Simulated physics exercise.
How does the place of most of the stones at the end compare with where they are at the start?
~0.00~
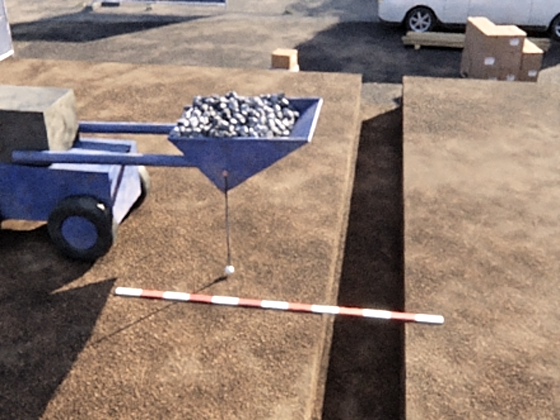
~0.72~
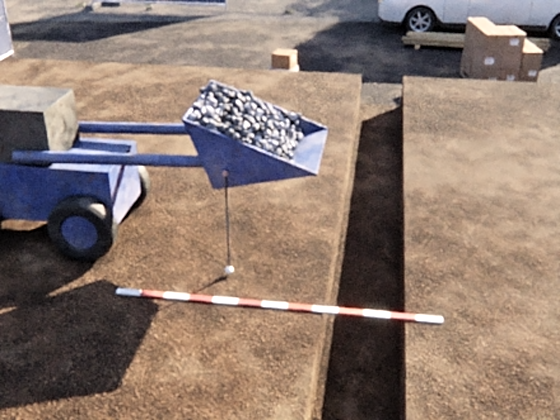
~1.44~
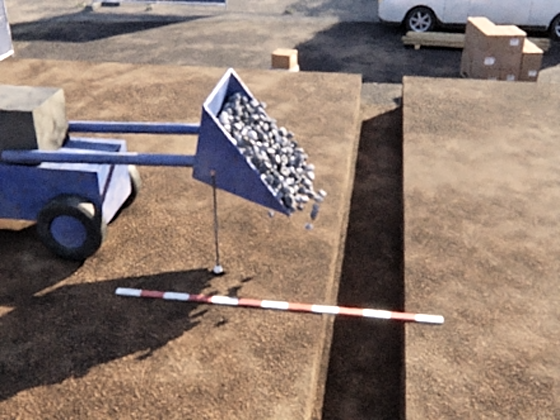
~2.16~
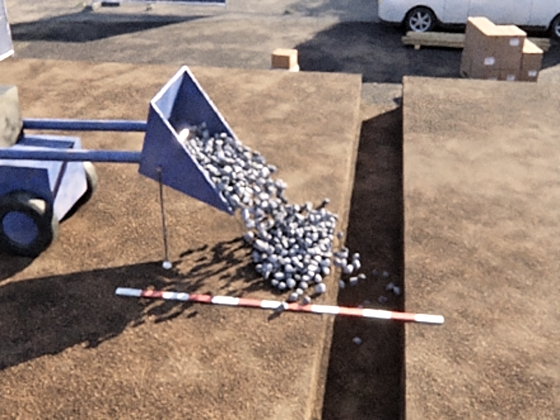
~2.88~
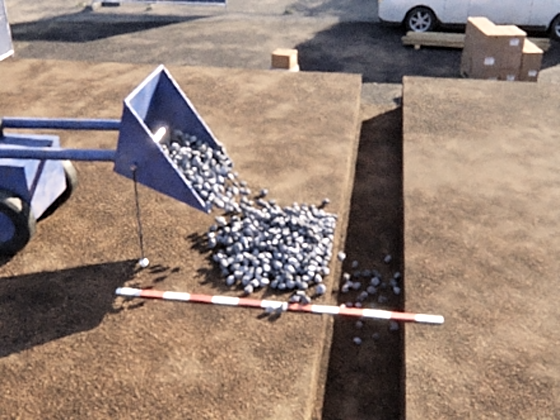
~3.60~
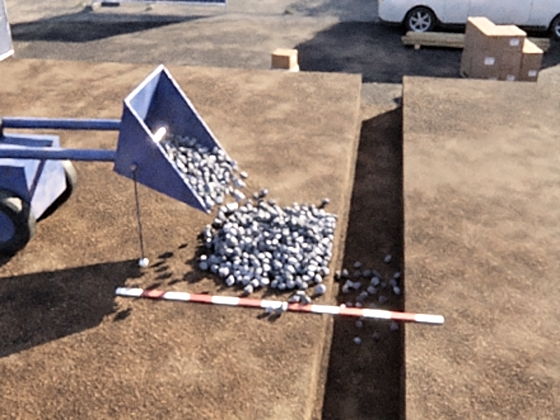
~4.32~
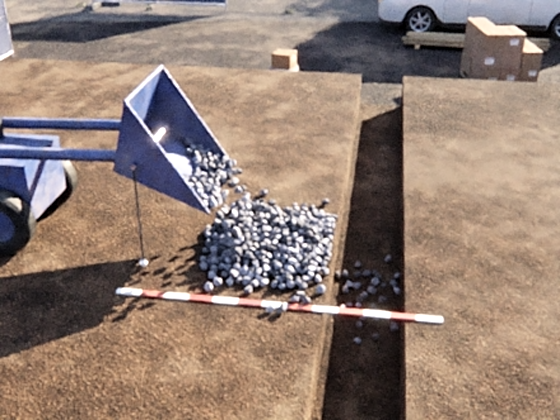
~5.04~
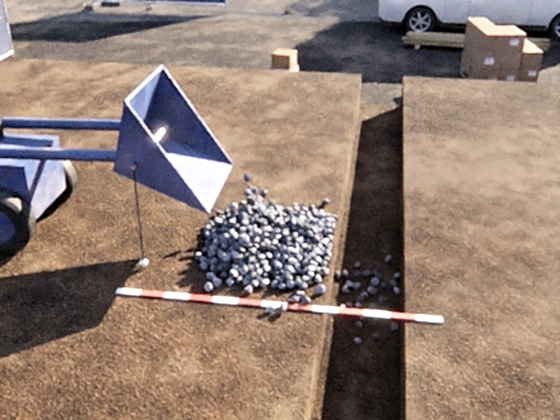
At the start the stones are piled in the loader's raised bucket. At the end most of them lie lower and a little farther right, in a heap on the ground just short of the trench.
